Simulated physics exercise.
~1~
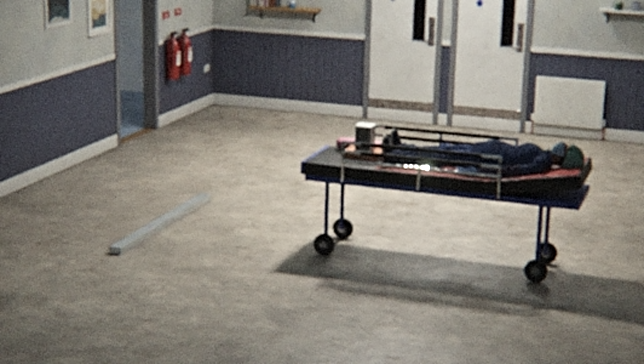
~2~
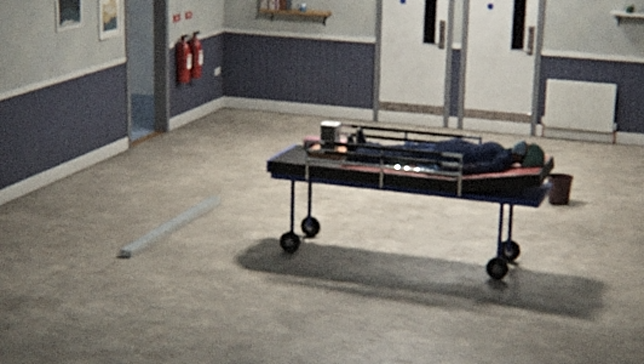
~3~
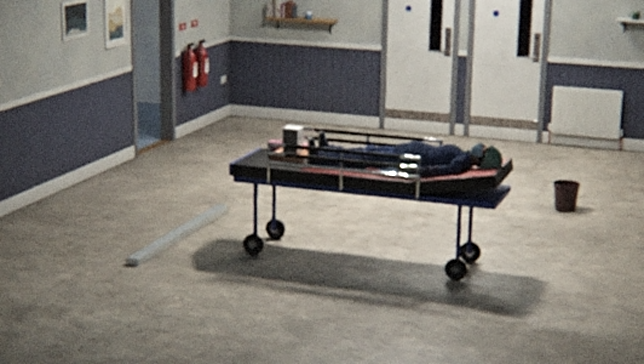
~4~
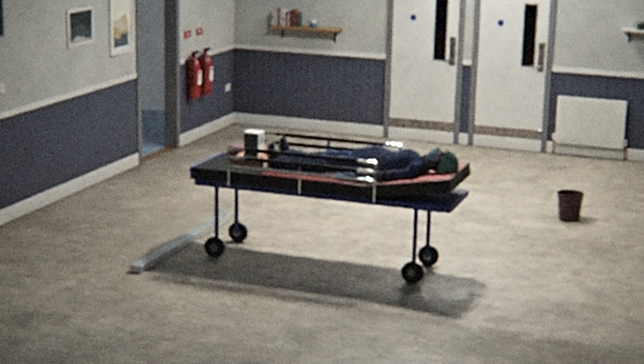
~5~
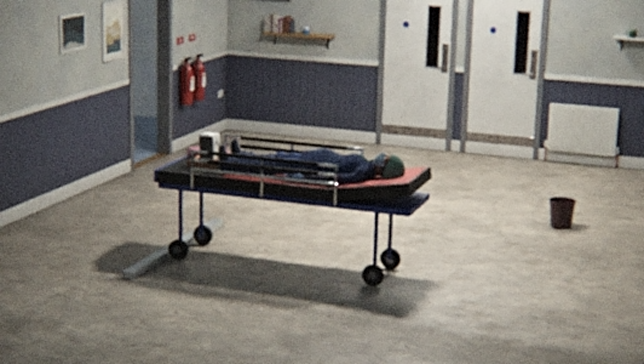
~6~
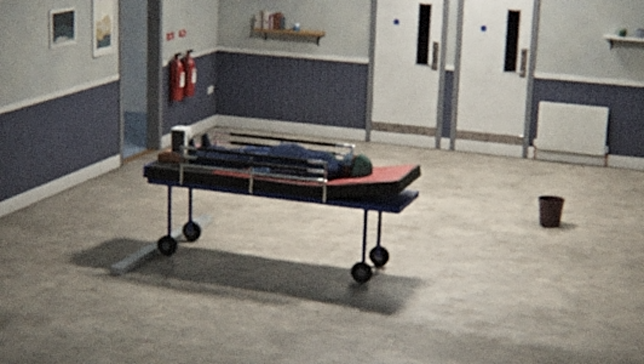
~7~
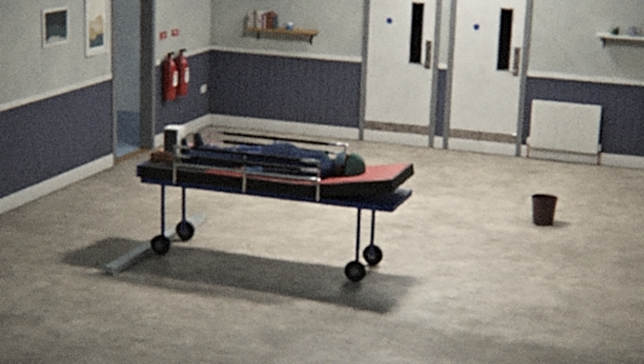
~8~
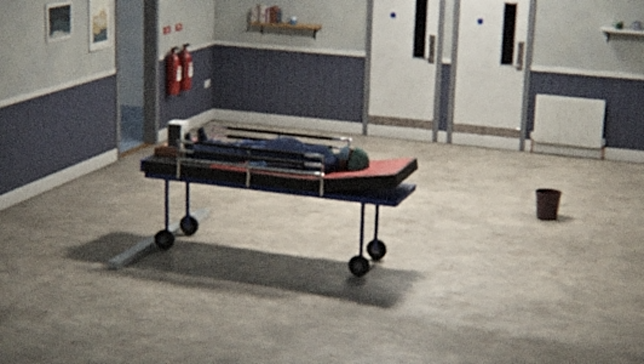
We see a wheeled trolley carrying a person in dark clothing lying flat, rolling left across a ward floor toward a low sill. It stops at the sill, the person slides a little toward the foot end, and the figure and small white box remain aboard.
